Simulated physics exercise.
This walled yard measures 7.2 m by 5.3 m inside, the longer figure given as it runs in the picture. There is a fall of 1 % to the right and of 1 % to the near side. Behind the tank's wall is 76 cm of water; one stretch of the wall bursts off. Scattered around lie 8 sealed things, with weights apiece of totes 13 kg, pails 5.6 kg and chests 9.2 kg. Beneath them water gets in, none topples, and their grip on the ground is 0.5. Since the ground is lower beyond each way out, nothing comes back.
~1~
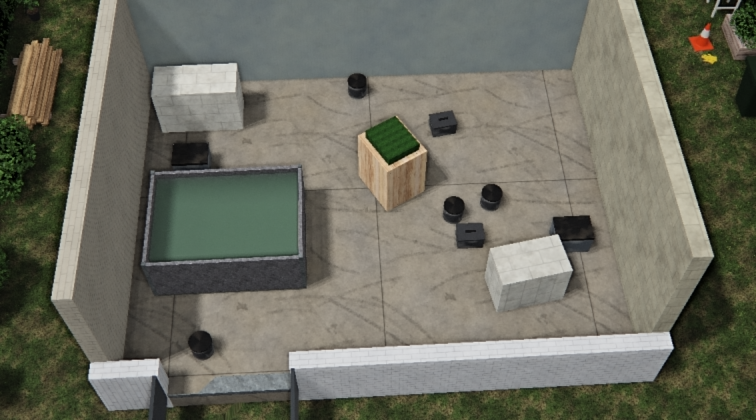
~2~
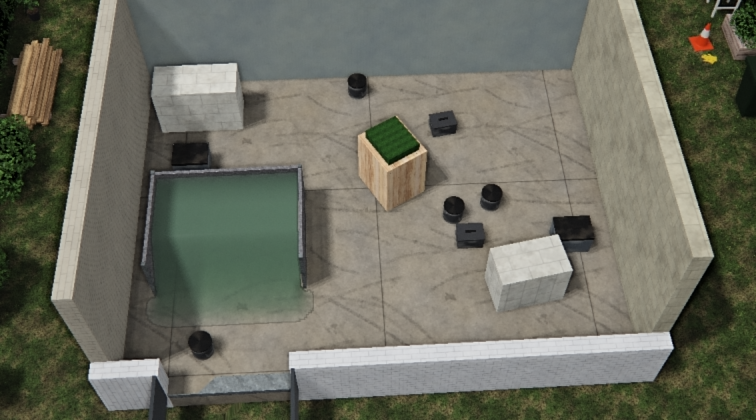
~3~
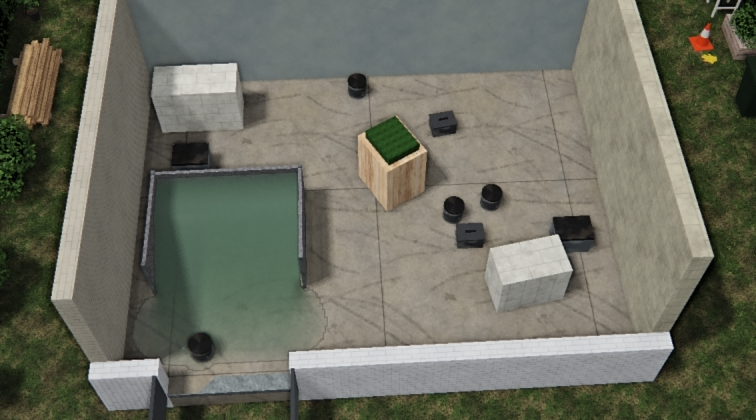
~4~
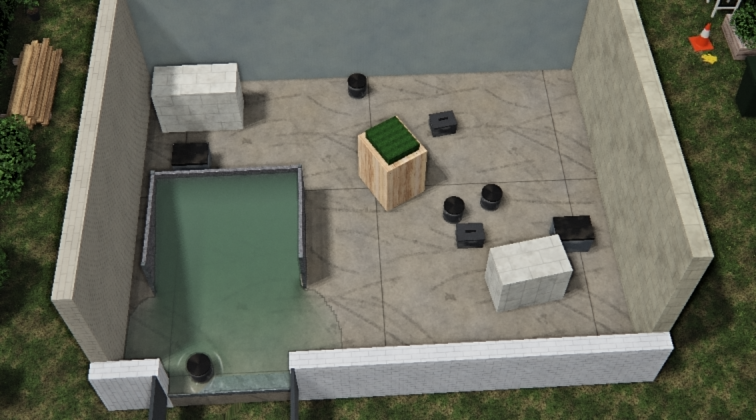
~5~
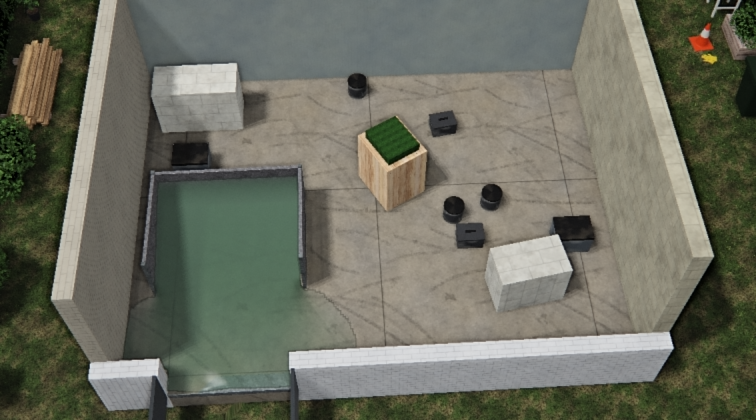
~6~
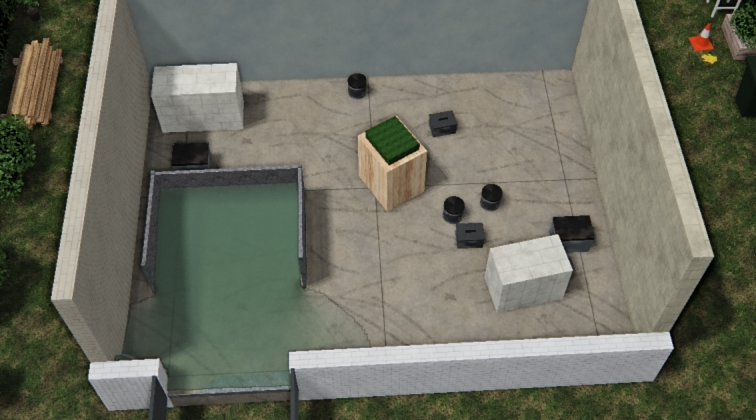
In a walled yard, the near side of a dark tank gave way and greenish water spread across the floor to the gap in the front wall, carrying off a black pail there.
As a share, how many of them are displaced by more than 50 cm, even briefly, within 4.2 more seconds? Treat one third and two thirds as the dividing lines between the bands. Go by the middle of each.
I expect under a third of them.
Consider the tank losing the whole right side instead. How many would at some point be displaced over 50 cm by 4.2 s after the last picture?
Result: 5.
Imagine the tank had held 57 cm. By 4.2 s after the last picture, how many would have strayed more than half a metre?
With that change, 1 of them.
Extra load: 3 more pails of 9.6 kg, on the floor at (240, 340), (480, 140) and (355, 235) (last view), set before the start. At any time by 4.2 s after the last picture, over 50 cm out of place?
Result, in sequence: Above the mark / below the mark / below the mark.
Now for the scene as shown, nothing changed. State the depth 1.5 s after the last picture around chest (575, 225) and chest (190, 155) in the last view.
First about 0 cm, second about 0 cm.
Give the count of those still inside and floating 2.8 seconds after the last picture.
Answer: 0.
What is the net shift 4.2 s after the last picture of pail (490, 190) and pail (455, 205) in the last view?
The first ends 0 centimetres from its start and the second 0 centimetres.
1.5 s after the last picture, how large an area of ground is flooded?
Roughly 13 m2.
Then, 0.4 s after the last picture 1 of 8 are over 50 cm from their spots; 0 afloat.
Then, 1.5 s after the last picture 1 of 8 are over 50 cm from their spots; 0 afloat.
Then, 2.8 s after the last picture 1 of 8 are over 50 cm from their spots; 0 afloat.
Then, 4.2 s after the last picture 1 of 8 are over 50 cm from their spots, and 1 have been at some point; 0 afloat.
